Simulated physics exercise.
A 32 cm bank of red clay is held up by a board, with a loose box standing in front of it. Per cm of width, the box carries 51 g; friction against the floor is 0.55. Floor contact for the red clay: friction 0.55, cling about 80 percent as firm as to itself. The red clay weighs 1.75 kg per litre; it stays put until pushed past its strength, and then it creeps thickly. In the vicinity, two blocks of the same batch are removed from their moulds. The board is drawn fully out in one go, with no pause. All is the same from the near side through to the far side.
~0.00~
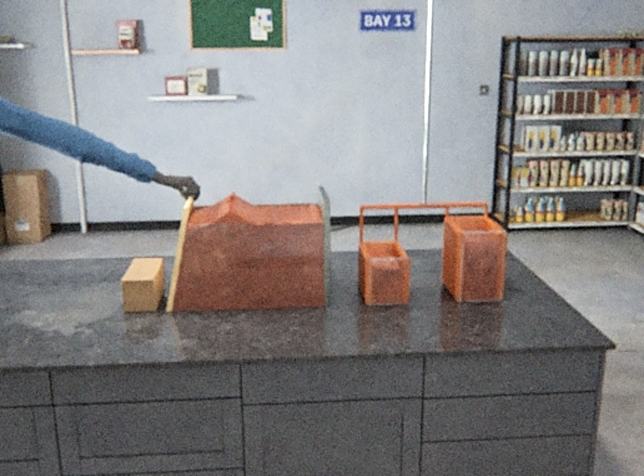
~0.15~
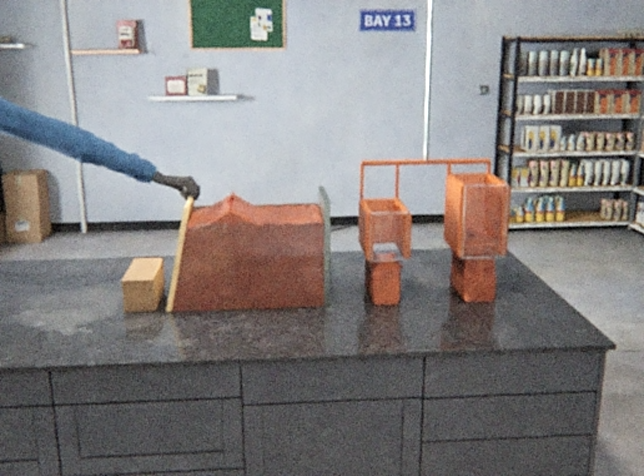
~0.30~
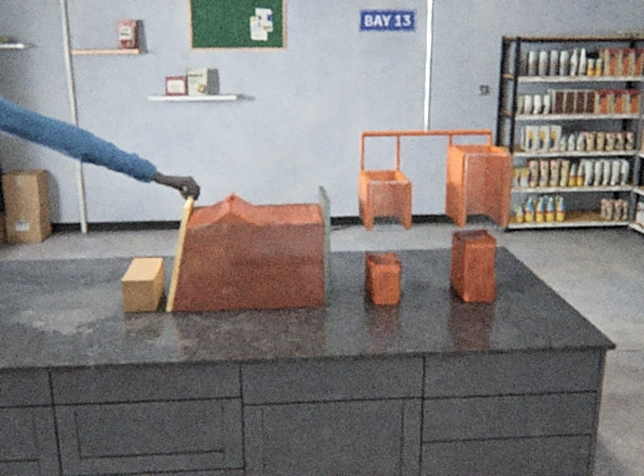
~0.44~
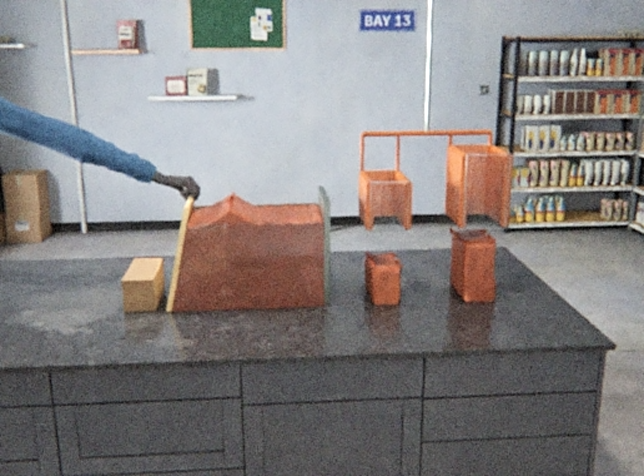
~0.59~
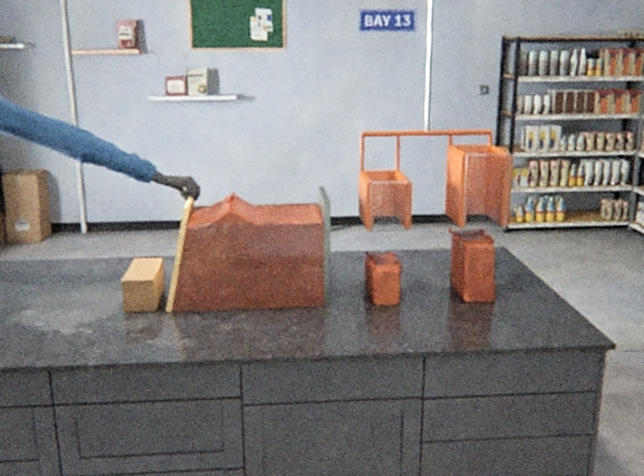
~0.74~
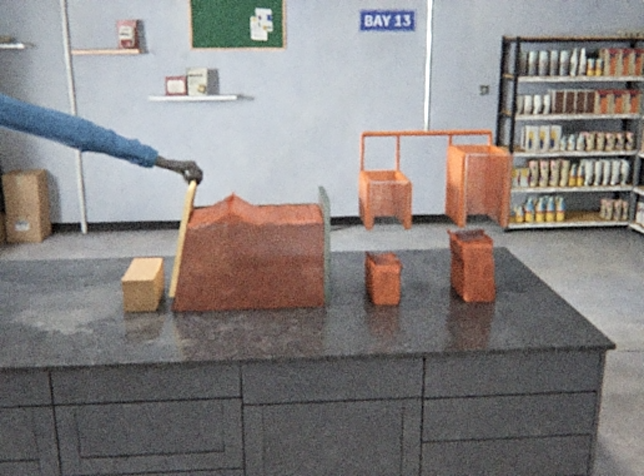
Two orange moulds lift off red clay blocks, then a gloved hand shifts the board slightly.
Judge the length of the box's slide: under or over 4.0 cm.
The result works out less than 4.0 cm.
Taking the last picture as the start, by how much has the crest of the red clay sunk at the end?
Roughly 0.0 cm.
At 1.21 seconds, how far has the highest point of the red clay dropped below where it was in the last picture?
Some 0.0 cm.
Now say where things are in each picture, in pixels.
Top of the board at (186, 224), not yet moved; crest of the red clay at (227, 212); block heights 14 cm, 23 cm (left to right), in the first frame.
Top of the board at (186, 224), not yet moved; crest of the red clay at (227, 212); block heights 14 cm, 23 cm (left to right), in the second frame.
Top of the board at (186, 224), not yet moved; crest of the red clay at (227, 212); block heights 14 cm, 23 cm (left to right), in the third frame.
Top of the board at (186, 224), not yet moved; crest of the red clay at (227, 212); block heights 14 cm, 23 cm (left to right), in the fourth frame.
Top of the board at (186, 224), not yet moved; crest of the red clay at (227, 212); block heights 14 cm, 23 cm (left to right), in the fifth frame.
Top of the board at (189, 207), moved 6.0 cm; crest of the red clay at (227, 212); block heights 14 cm, 23 cm (left to right), in the sixth frame.
After 0.96 s, the box has not moved.
After 1.21 s, the box has not moved.
After 1.47 s, the box has not moved.
After 1.72 s, the box has not moved.
After 1.77 s, the box has not moved.
